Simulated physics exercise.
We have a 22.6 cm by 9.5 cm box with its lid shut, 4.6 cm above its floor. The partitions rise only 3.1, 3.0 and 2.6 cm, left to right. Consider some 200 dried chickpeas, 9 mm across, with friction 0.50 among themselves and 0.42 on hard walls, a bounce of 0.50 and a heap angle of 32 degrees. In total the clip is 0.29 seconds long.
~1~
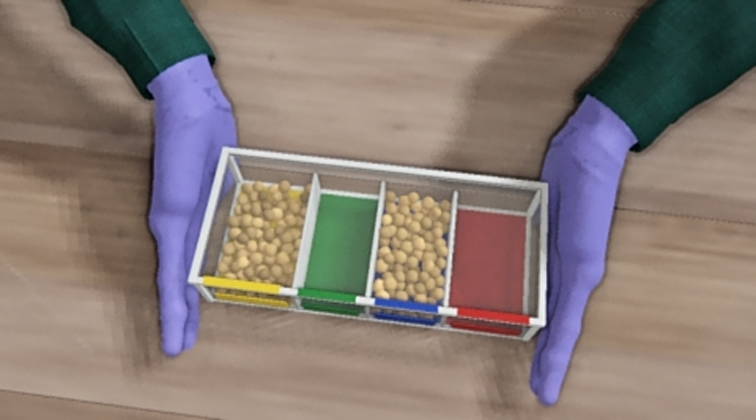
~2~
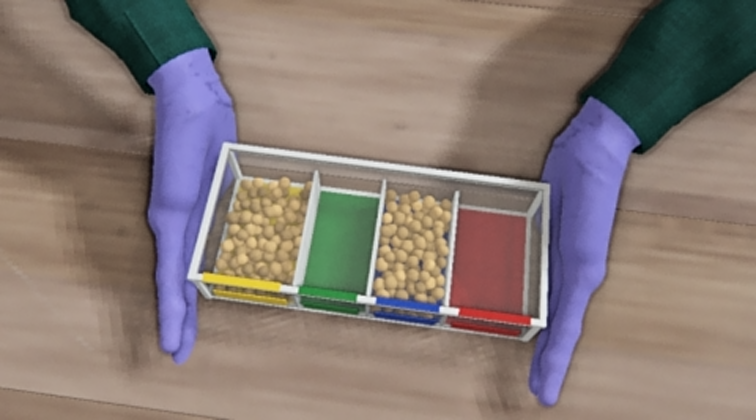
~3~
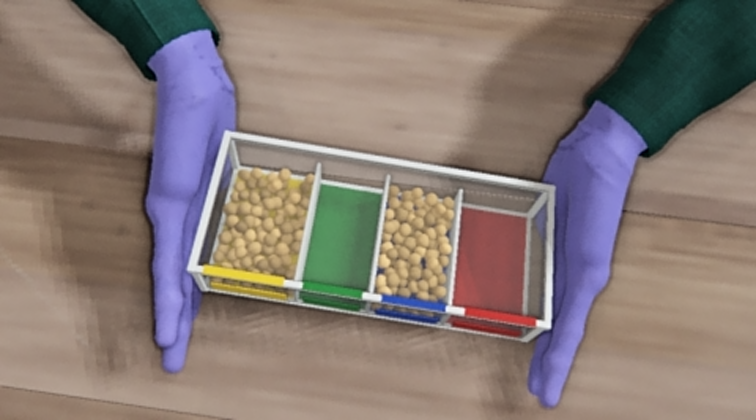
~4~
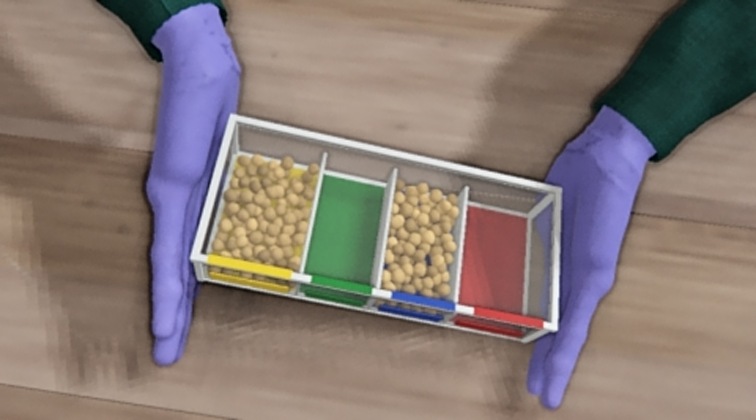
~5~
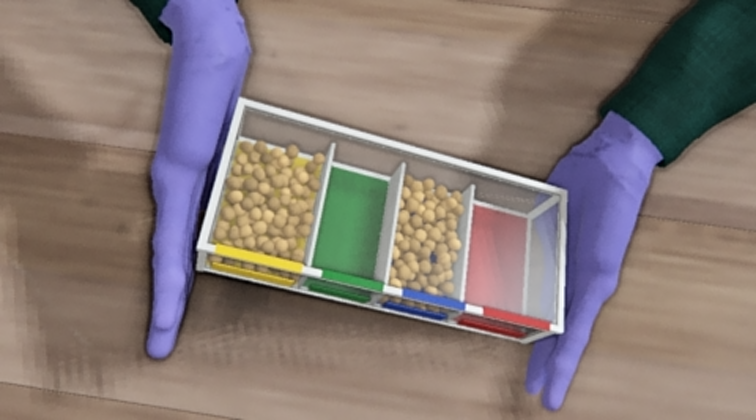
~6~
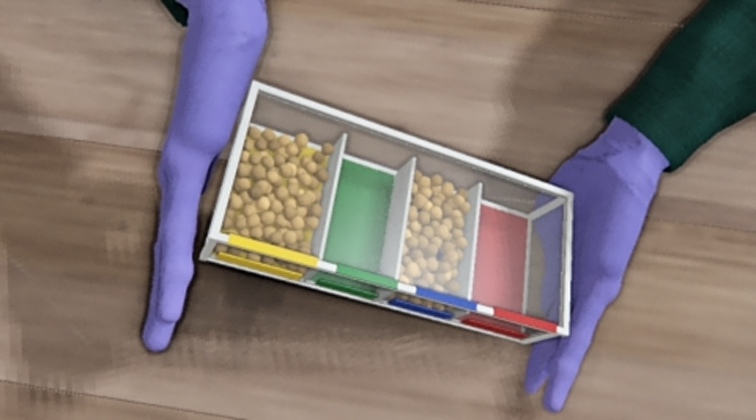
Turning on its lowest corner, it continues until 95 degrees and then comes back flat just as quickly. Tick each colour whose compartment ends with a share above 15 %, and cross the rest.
Red: Tick. Blue: Tick. Green: Cross. Yellow: Tick.
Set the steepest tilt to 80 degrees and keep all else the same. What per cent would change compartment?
I'd estimate around 30 per cent.
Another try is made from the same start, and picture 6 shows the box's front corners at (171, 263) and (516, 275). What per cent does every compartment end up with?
Red 0 %, blue 30 %, green 5 %, yellow 65 %.
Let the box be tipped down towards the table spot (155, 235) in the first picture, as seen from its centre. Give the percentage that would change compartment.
Some 15 per cent.
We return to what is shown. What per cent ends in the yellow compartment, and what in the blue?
The yellow one gets 30 per cent and the blue one 20 per cent.
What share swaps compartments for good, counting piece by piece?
Estimate: Some 50 %.
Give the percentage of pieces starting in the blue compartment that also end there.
40 %.
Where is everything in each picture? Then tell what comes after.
Box tilt 0 degrees, front corners at (197, 278) and (538, 320); blue 50 %, yellow 50 %, in the first frame.
Box tilt 1 degrees, front corners at (196, 274) and (539, 321), in the second frame.
Box tilt 6 degrees, front corners at (196, 266) and (544, 322), lowest corner right front, in the third frame.
Box tilt 11 degrees, front corners at (199, 255) and (550, 324), lowest corner right front, in the fourth frame.
Box tilt 17 degrees, front corners at (206, 244) and (556, 326), lowest corner right front, in the fifth frame.
Box tilt 23 degrees, front corners at (218, 234) and (562, 329), lowest corner right front; blue 50 %, yellow 50 %, in the sixth frame.
Then, 0.86 s after the last picture, tilt 94 degrees; red 20 %, blue 35 %, green 5 %, yellow 35 %.
Then, 1.44 s after the last picture, tilt 40 degrees; red 45 %, blue 20 %, yellow 30 %.
Then, 2.07 s after the last picture, tilt 0 degrees; red 45 %, blue 20 %, green 5 %, yellow 30 %.
In the end, red 45 %, blue 20 %, green 5 %, yellow 30 %.
